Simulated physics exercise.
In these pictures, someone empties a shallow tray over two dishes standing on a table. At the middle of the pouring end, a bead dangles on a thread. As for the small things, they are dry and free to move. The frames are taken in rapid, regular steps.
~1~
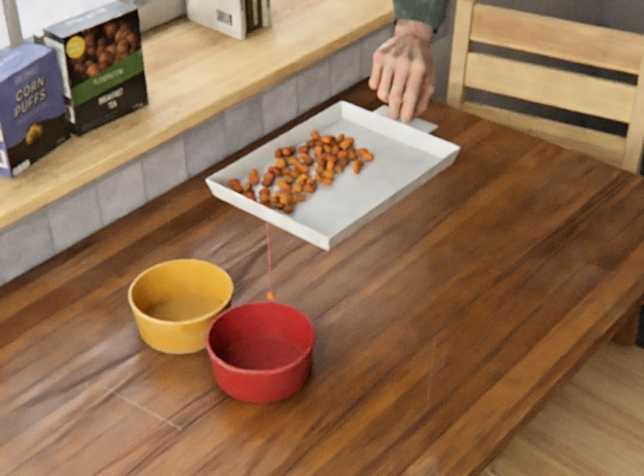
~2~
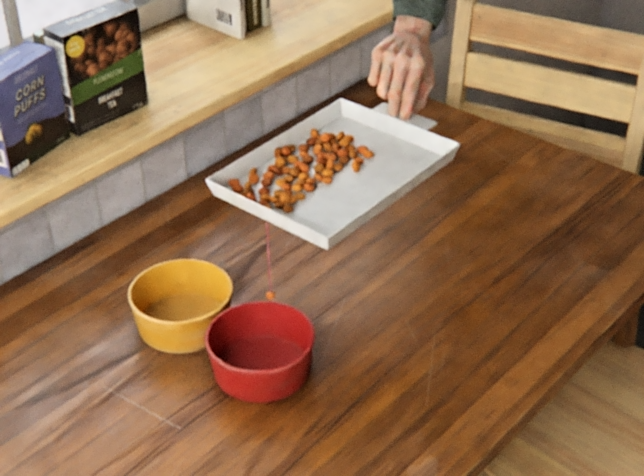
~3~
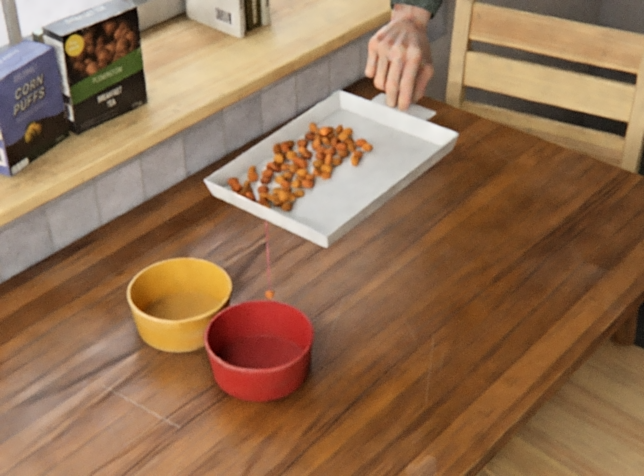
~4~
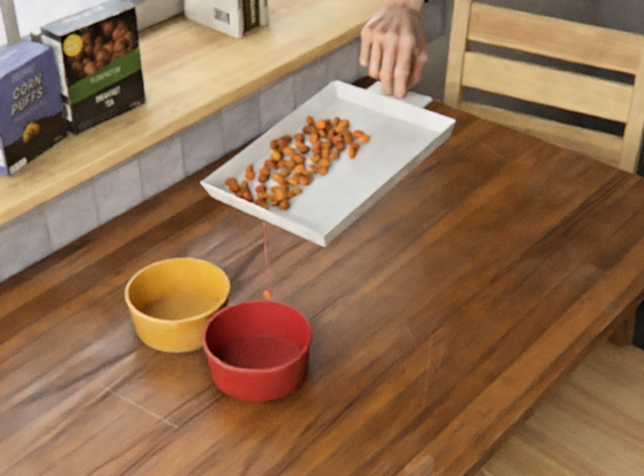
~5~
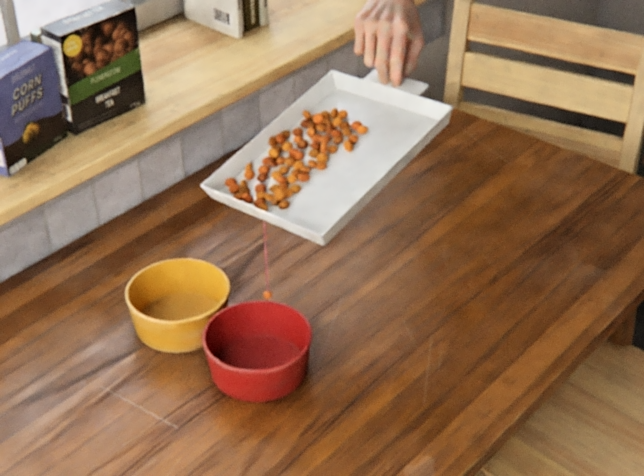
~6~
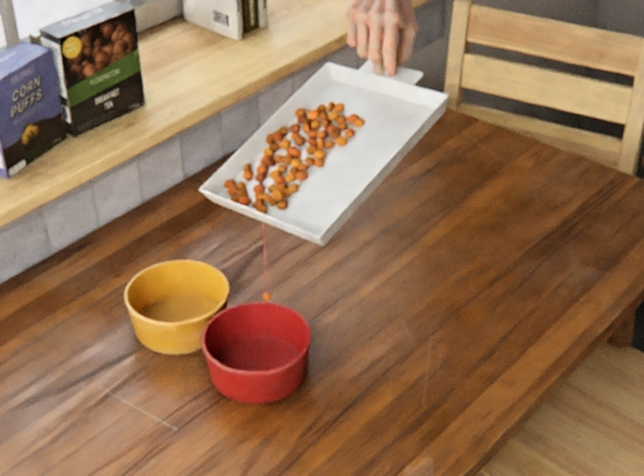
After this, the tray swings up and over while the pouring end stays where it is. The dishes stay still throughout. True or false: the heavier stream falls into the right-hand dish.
False.
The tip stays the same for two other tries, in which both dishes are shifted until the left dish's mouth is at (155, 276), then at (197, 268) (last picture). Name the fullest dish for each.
In order of the tries: The dish on the right side, then the dish on the left side.
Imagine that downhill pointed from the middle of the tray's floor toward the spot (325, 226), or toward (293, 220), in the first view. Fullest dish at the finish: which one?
The first tilt favours the dish to the right, the second the dish to the right.
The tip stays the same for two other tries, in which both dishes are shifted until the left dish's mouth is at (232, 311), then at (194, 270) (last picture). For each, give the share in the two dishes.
Roughly 70 %, then roughly 80 %.
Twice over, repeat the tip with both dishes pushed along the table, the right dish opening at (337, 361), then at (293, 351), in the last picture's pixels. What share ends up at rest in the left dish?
It works out to 40 percent and then 90 percent.
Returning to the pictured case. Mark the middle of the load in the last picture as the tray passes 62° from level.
The middle of the pieces shows up near (249, 170).
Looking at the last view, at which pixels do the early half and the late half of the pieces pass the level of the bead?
Close to (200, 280), then close to (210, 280).
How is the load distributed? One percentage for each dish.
Per cent held at the end: Left dish 80, right dish 20.
Soon, tray tipped steeply; all on the tray.
A while on, tray tipped right over; about a quarter on the tray; a small part in the right dish; about half in the left dish; a stray few outside both; about a quarter in the air.
Towards the end, tray tipped past a quarter turn; about a quarter in the right dish; most in the left dish; a small part outside both.
Finally, tray tipped past a quarter turn; about a quarter in the right dish; most in the left dish; a small part outside both.
